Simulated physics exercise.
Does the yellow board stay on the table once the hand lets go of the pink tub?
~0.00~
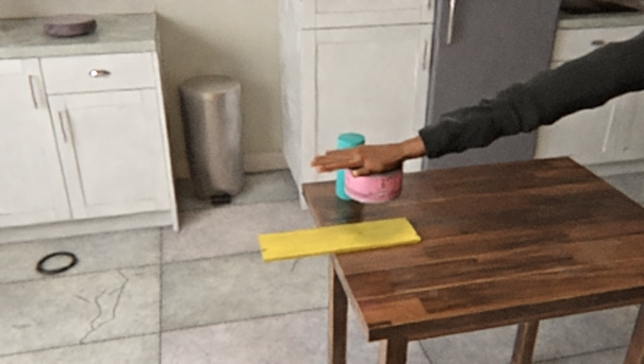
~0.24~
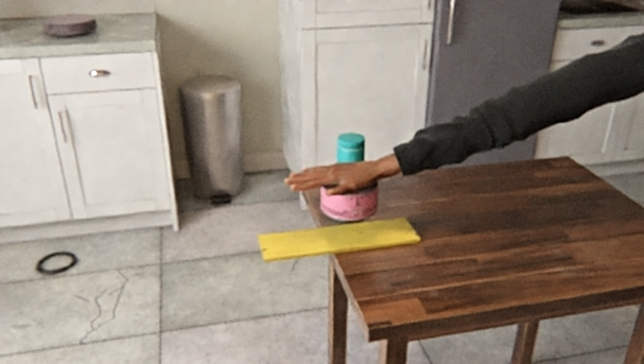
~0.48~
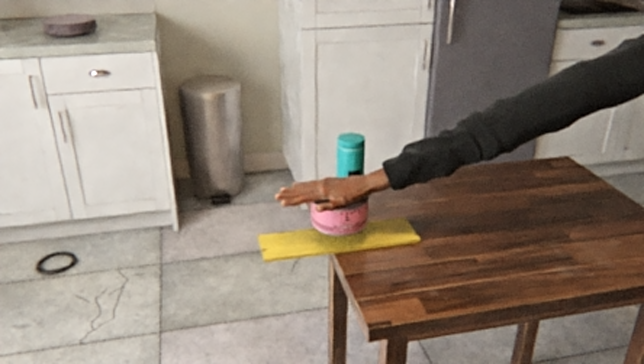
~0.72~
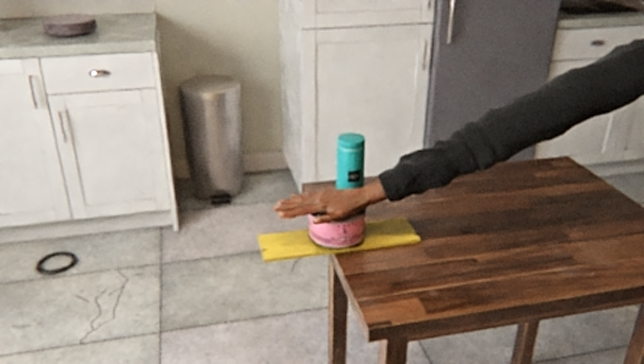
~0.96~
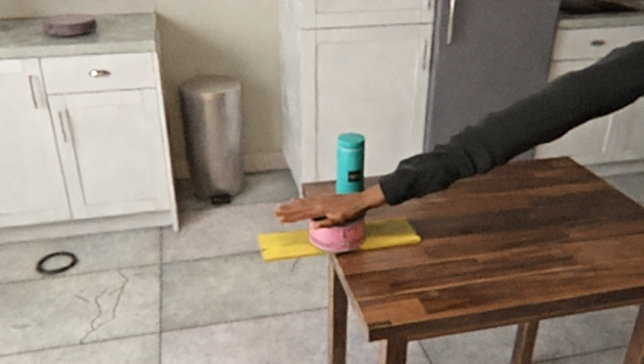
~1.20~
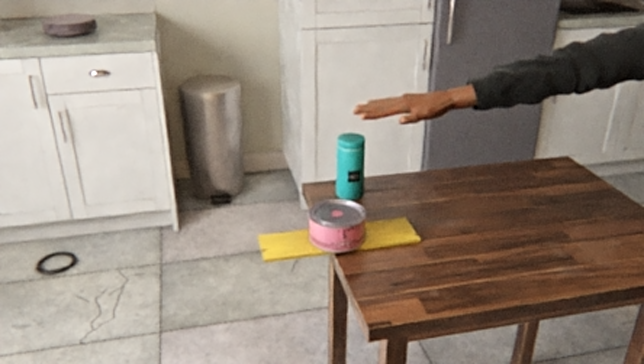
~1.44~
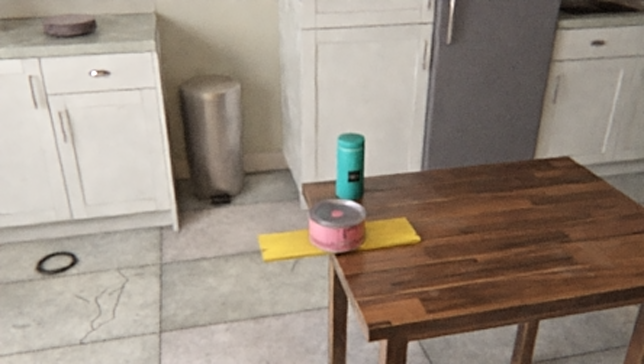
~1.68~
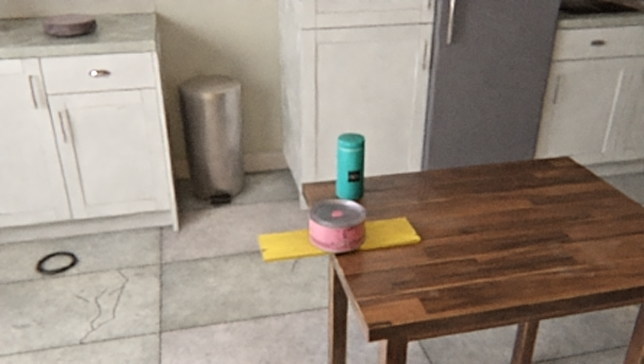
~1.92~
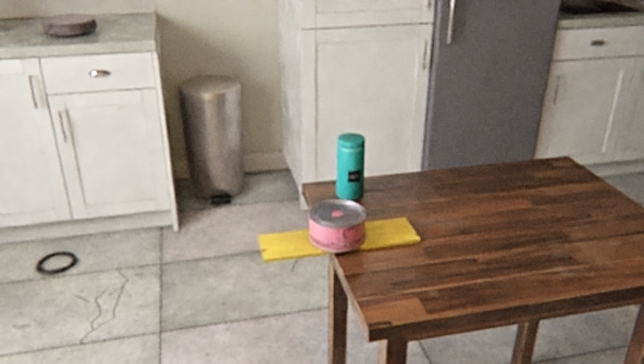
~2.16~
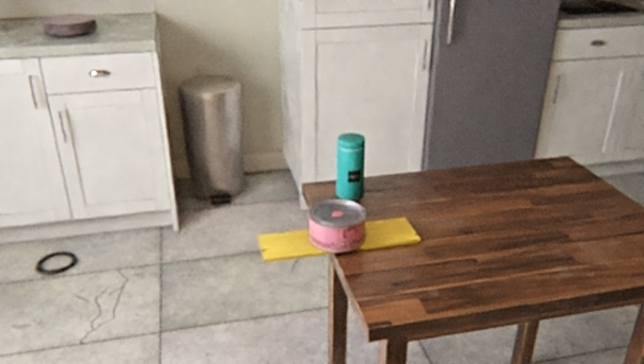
Yes, the yellow board stays in place on the table, with the pink tub resting on it.
